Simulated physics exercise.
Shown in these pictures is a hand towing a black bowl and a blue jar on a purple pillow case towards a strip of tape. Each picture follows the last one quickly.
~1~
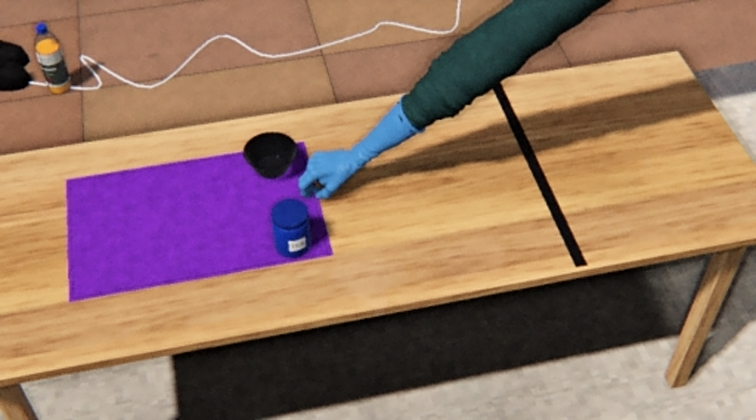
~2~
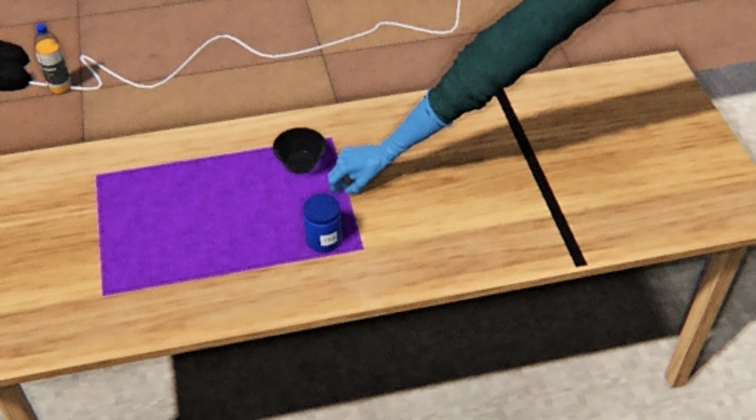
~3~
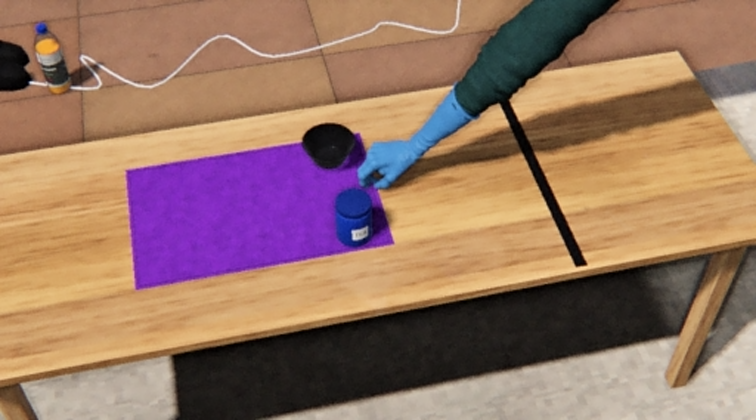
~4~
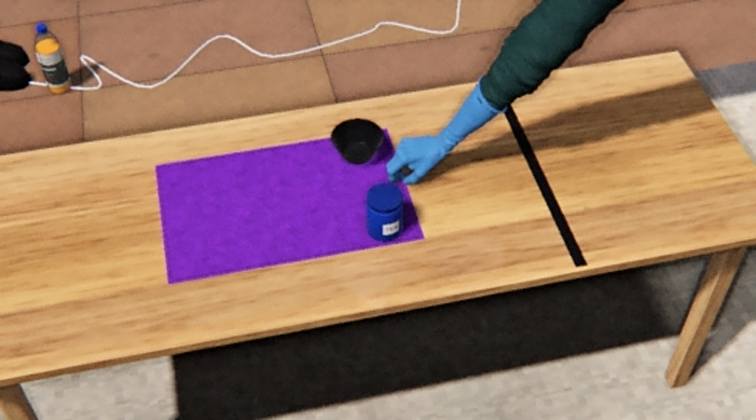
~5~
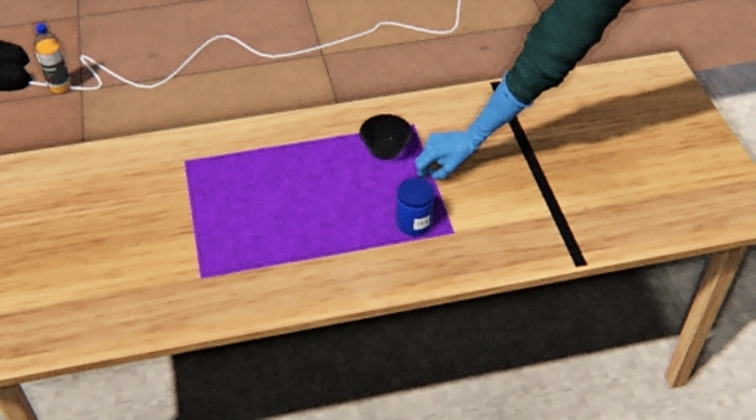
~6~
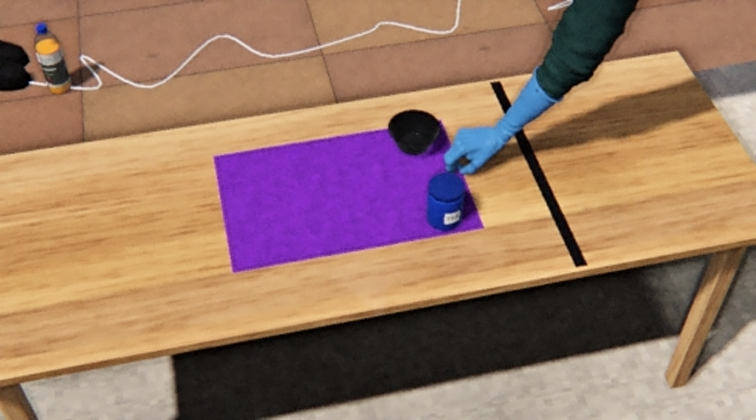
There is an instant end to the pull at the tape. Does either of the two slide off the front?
Black bowl: Yes, it slides off. Blue jar: Yes, it slides off.
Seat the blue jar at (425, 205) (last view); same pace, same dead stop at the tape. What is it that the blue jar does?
It comes off.
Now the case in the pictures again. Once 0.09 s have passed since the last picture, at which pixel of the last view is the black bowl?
Near (464, 128).
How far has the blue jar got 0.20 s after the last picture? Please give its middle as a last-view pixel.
It should be at about (560, 182).
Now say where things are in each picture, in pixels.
The first picture shows pillow case end (333, 255); black bowl (270, 150); blue jar (290, 212); tape (574, 249).
The second picture shows pillow case end (364, 250), far hem (103, 296); blue jar (322, 207).
The third picture shows pillow case end (394, 244); black bowl (329, 141).
The fourth picture shows pillow case end (424, 239), far hem (168, 285); blue jar (385, 196).
The fifth picture shows pillow case end (455, 234); black bowl (386, 132).
The sixth picture shows pillow case end (484, 228), far hem (233, 273); black bowl (414, 127); blue jar (447, 185); tape (574, 249).
Then, 0.09 s after the last picture, hem short of the tape; black bowl on the cloth near (464, 128); blue jar on the cloth near (499, 193).
Then, 0.20 s after the last picture, hem at the tape; black bowl ahead of the hem near (520, 119); blue jar ahead of the hem near (560, 183).
At rest, hem at the tape; black bowl ahead of the hem near (609, 106); blue jar ahead of the hem near (655, 167). The black bowl shoots off the front and the blue jar slides clear of the cloth.
